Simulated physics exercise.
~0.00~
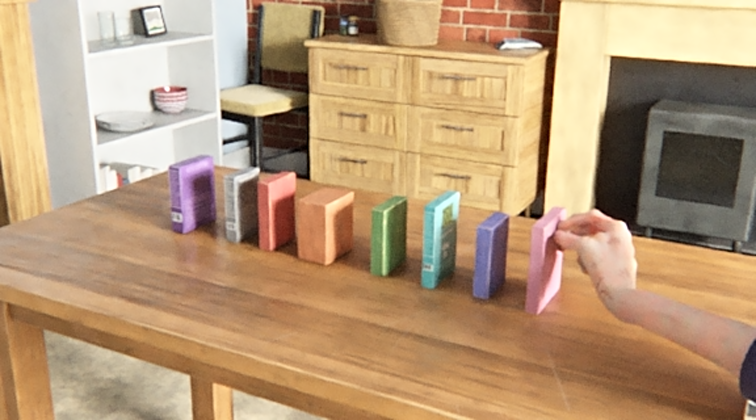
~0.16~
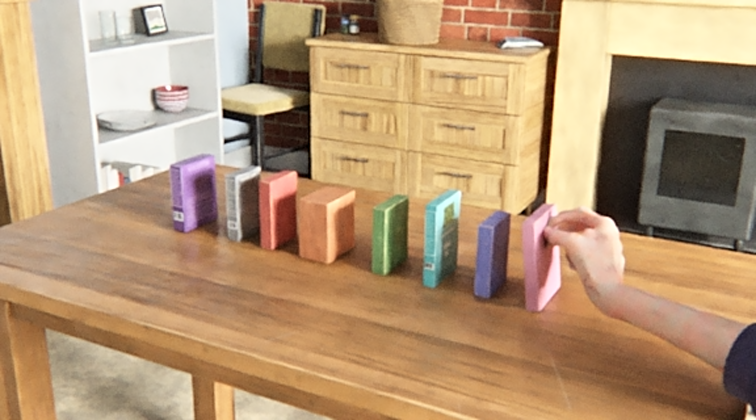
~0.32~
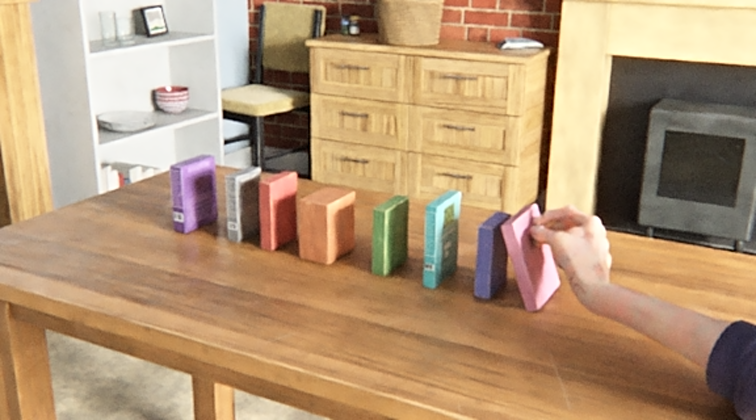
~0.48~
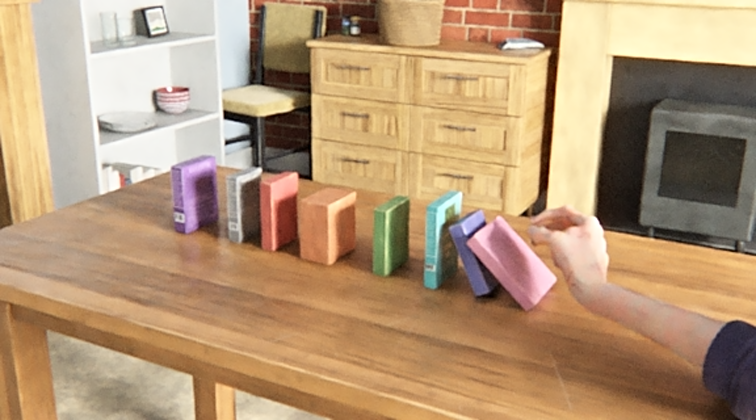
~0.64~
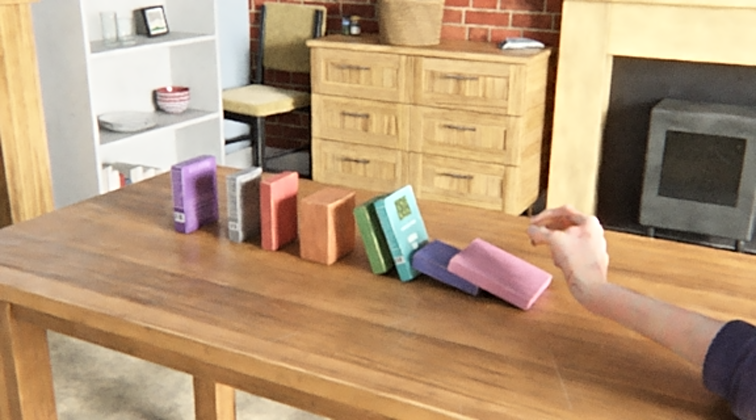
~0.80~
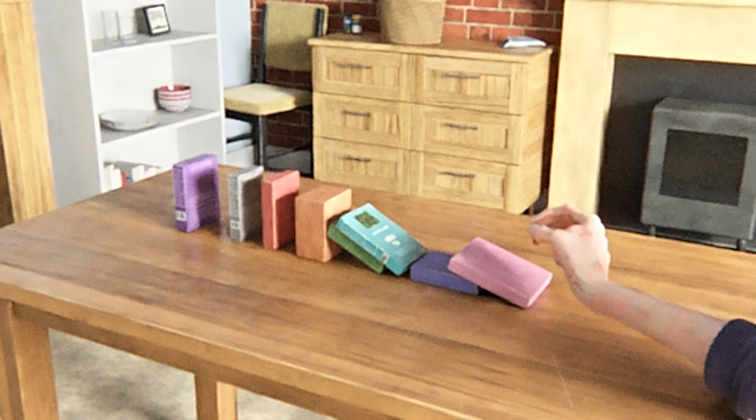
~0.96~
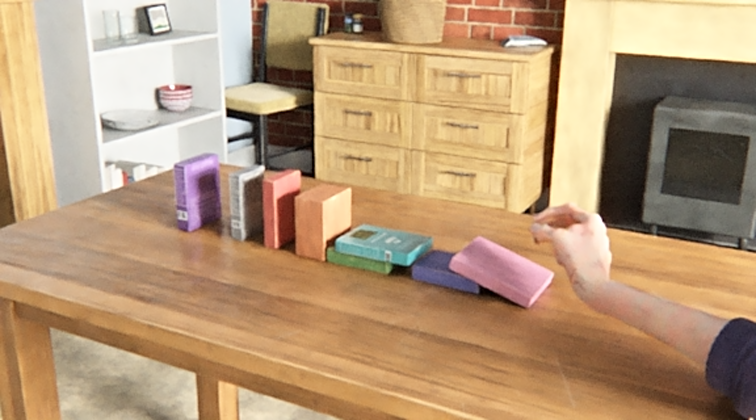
The clip shows a hand tipping a pink board leftward at the right end of a row on a wooden table, toppling the blue block, turquoise packet and green board in turn, while the orange block and the red, grey and purple items beyond remain standing.
